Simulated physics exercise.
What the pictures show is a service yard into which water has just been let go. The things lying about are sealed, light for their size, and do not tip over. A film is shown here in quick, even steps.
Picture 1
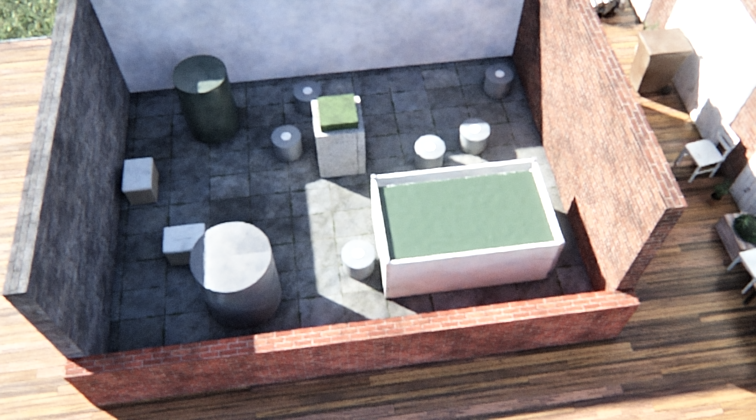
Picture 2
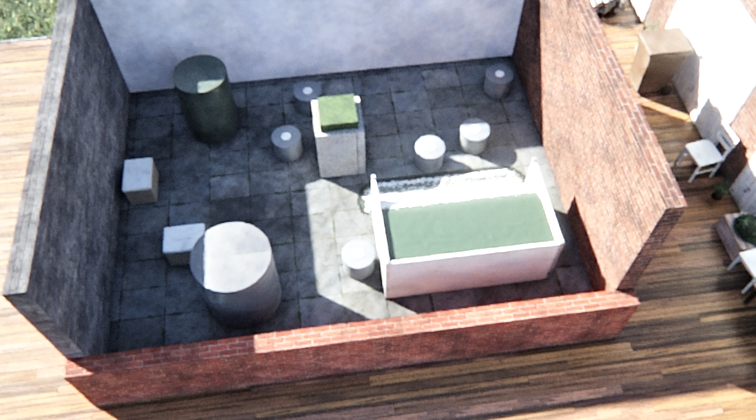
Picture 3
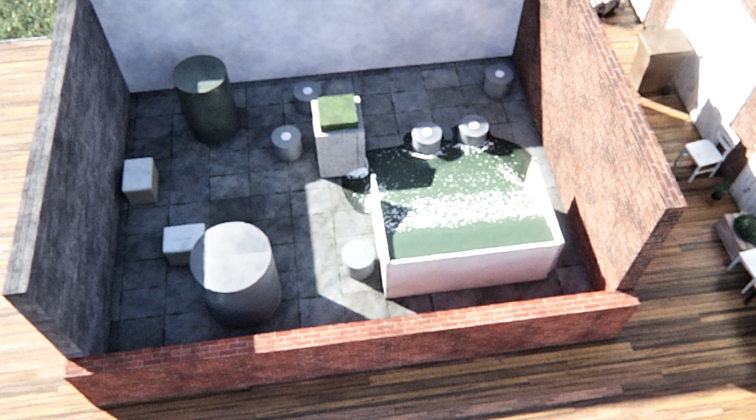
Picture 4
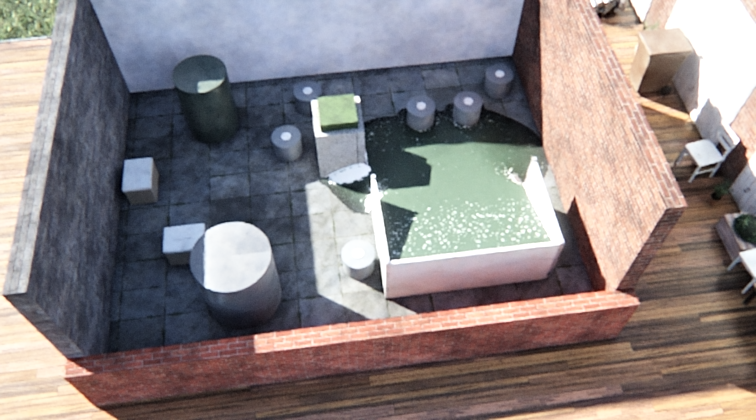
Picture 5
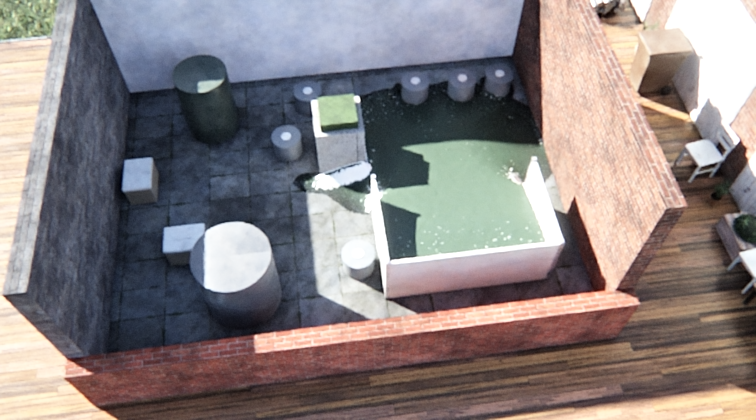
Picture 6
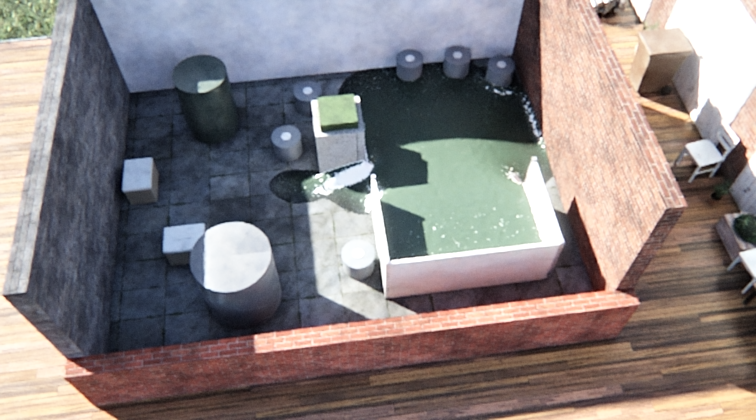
In a walled service yard, green water pours over the far side of a white rectangular tank and spreads across the paving, pushing two small pale tubs back toward the rear wall, near a third tub.
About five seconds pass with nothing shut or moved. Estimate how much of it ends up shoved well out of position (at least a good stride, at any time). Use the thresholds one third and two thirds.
I'd put it at two thirds or higher.
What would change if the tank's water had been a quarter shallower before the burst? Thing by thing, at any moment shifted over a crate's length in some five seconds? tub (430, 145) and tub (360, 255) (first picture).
Going one by one: Beyond that distance, within that distance, in that order.
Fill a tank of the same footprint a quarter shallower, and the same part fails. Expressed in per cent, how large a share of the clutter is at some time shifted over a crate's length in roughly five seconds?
My estimate is around 90 percent.
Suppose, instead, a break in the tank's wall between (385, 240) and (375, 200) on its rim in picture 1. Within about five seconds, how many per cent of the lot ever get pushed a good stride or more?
Near 50 in a hundred.
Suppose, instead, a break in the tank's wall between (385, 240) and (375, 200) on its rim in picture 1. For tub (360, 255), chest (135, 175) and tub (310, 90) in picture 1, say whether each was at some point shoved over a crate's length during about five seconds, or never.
Here's my take, in sequence: Dislodged that far, dislodged that far, and dislodged that far.
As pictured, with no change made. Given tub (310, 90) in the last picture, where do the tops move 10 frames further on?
It should end up around (293, 113).
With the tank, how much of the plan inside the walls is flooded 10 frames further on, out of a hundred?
Near 65 in a hundred.
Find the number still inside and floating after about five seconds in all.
7.
A moment on, 3 of 8 are well off their spots; 3 afloat.
Next, 3 of 8 are well off their spots; 3 afloat.
Later, 4 of 8 are well off their spots; 6 afloat.
In the end, 7 of 8 are well off their spots, and 7 have been at some point; 7 afloat.
